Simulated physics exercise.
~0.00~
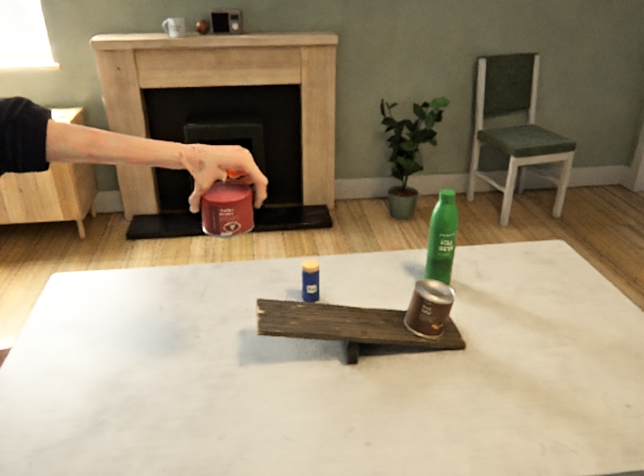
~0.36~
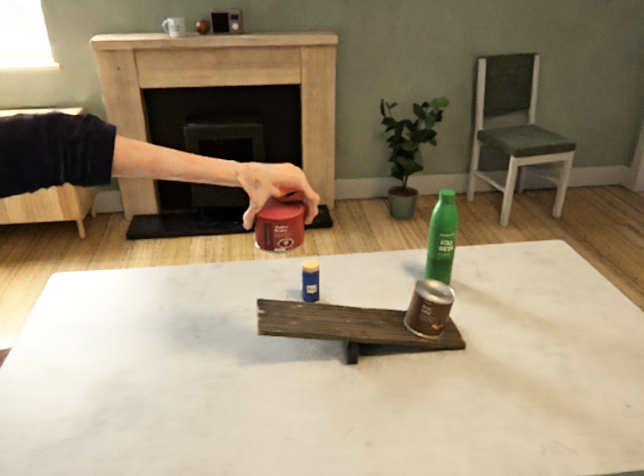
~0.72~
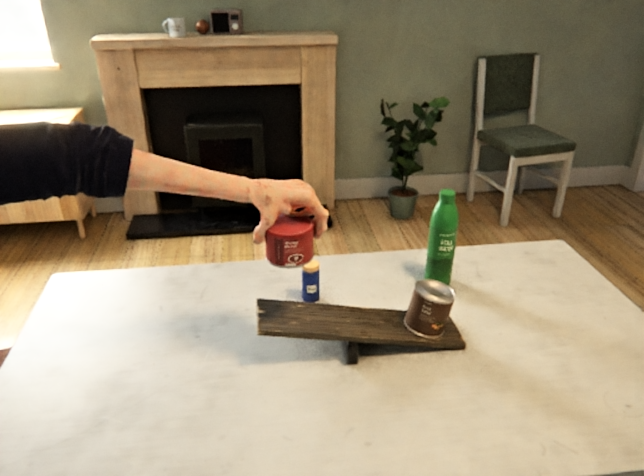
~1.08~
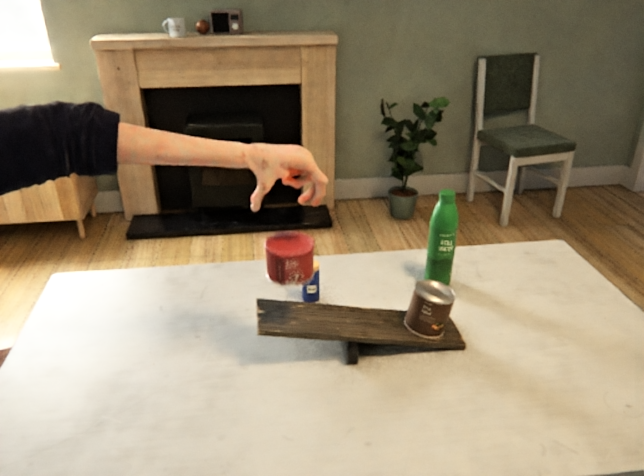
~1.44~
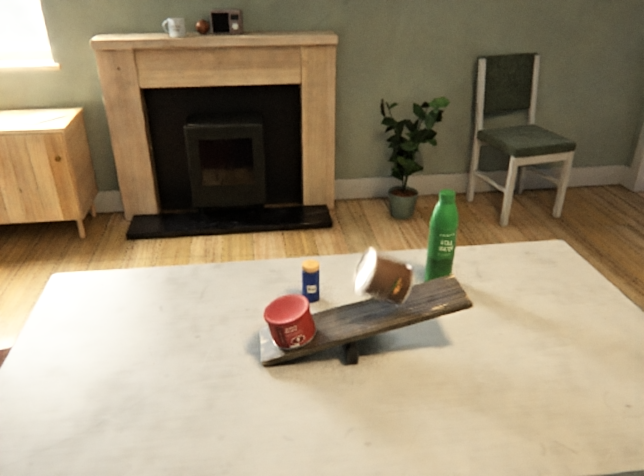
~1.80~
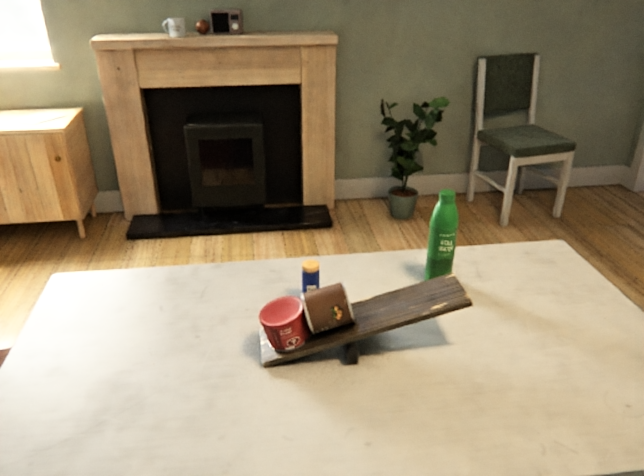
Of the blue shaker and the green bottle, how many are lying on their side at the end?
None of them are. The blue shaker and the green bottle both still stand upright.
